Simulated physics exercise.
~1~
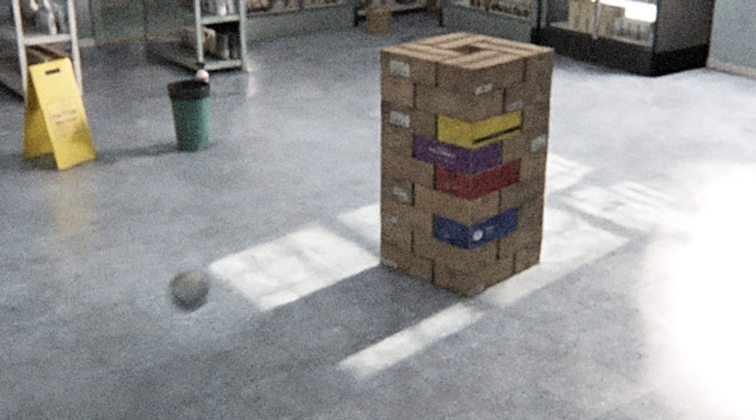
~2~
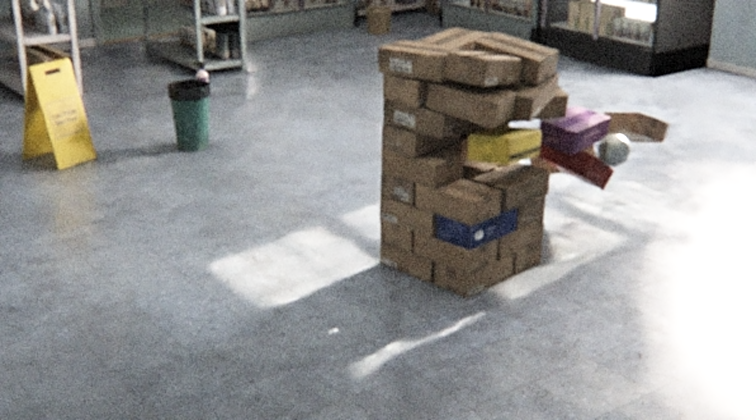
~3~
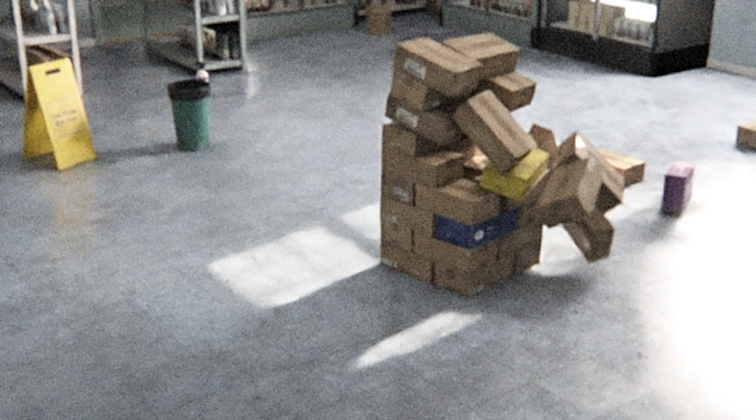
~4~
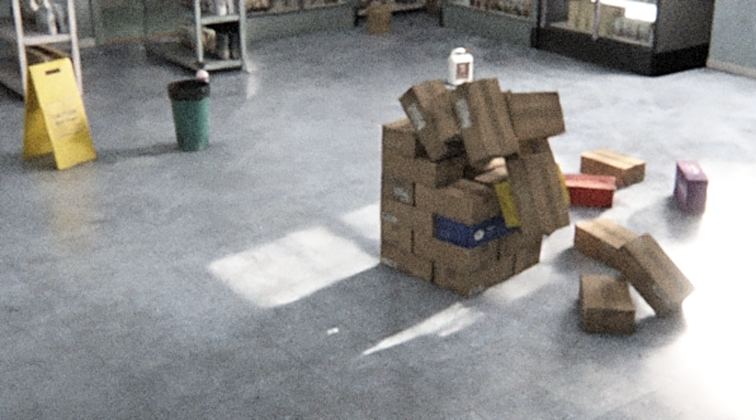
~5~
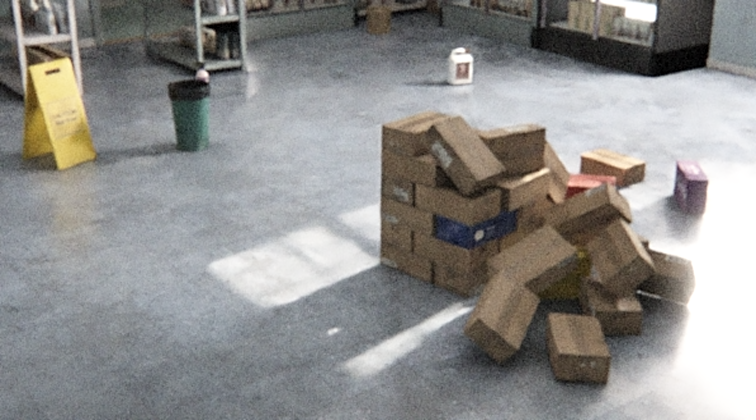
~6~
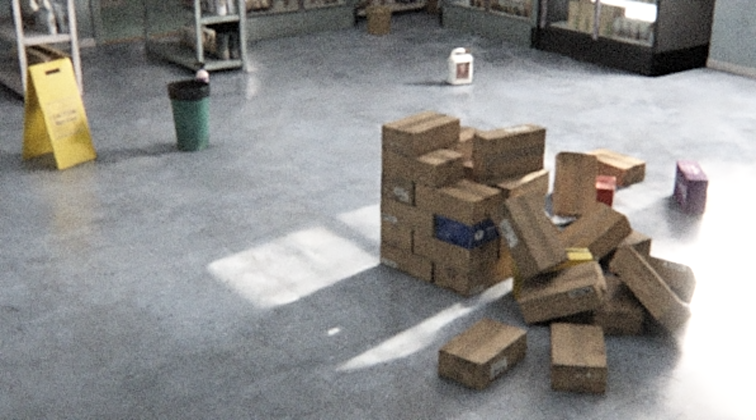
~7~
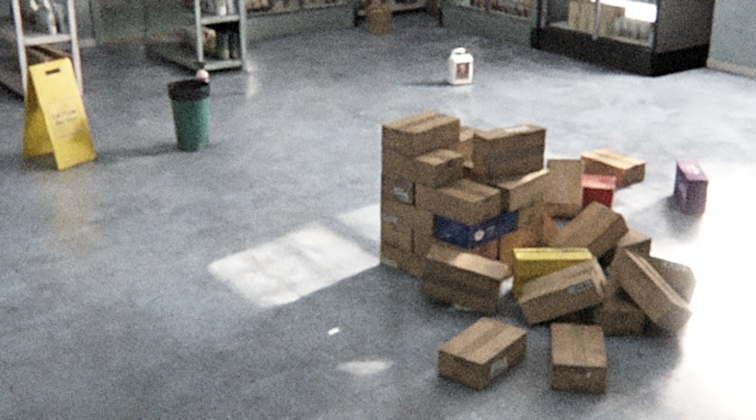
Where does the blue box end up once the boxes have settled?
It is still in its original place in the lower part of the tower, at the same level as before, while other boxes lie heaped beside it.
To begin with, a grey ball flies in from the left towards a tall, hollow tower of cardboard boxes on a shop floor. It smashes through the upper part, driving the purple and red boxes and some plain ones out to the right. The top layers then sag and lean rightwards over the gap, and the yellow box slides down with them. More boxes tumble to the right and towards the front, piling up beside the base. At the end, a shortened stack still stands at the left, with the purple box apart at the far right.
